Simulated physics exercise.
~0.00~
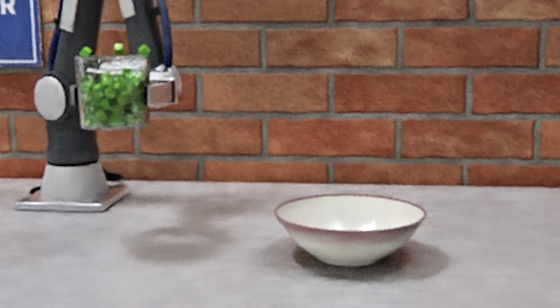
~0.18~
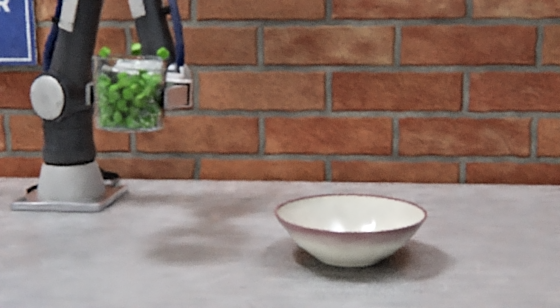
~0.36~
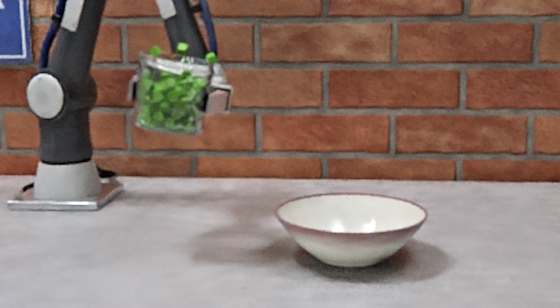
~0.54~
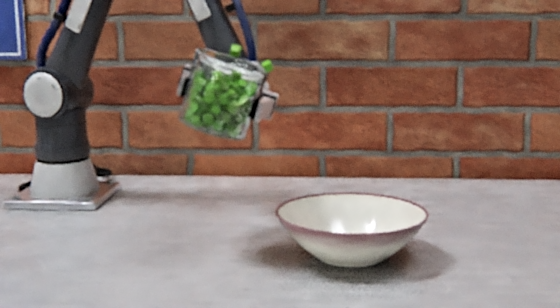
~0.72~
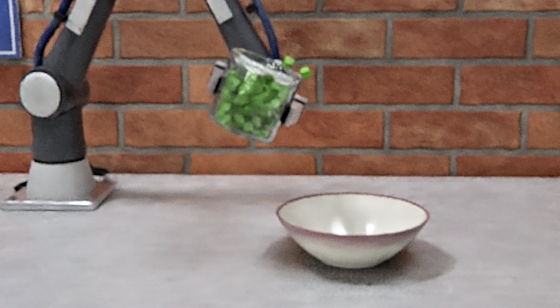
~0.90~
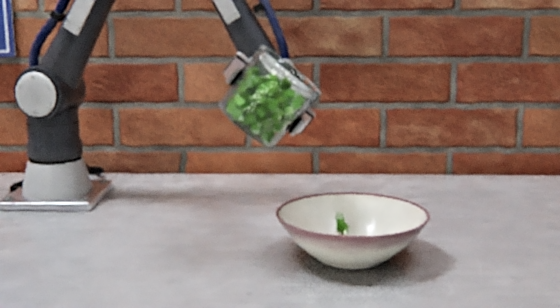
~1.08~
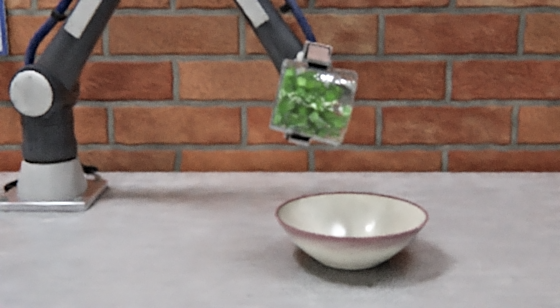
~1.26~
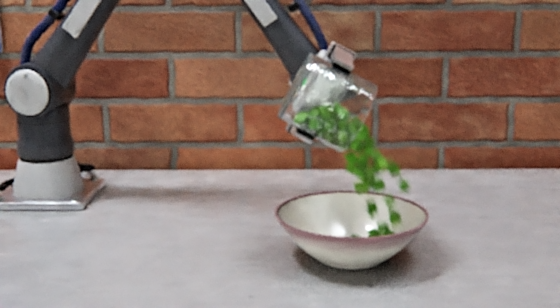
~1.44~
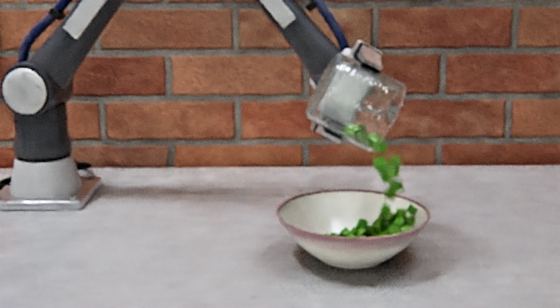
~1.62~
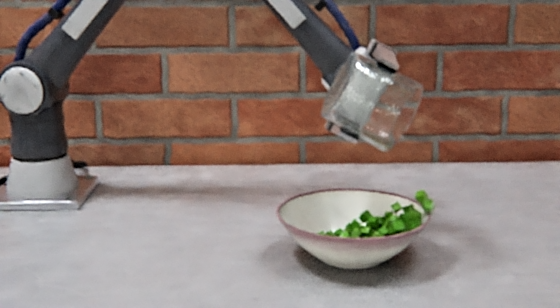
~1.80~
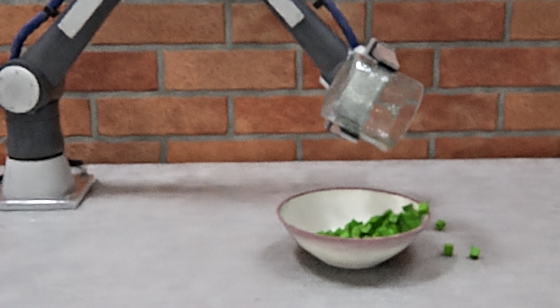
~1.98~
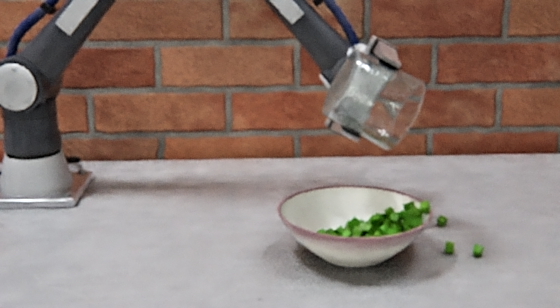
Robot arm carrying a clear tumbler of green vegetable dice rightward, tipping them into a bowl, with three pieces landing on the table.
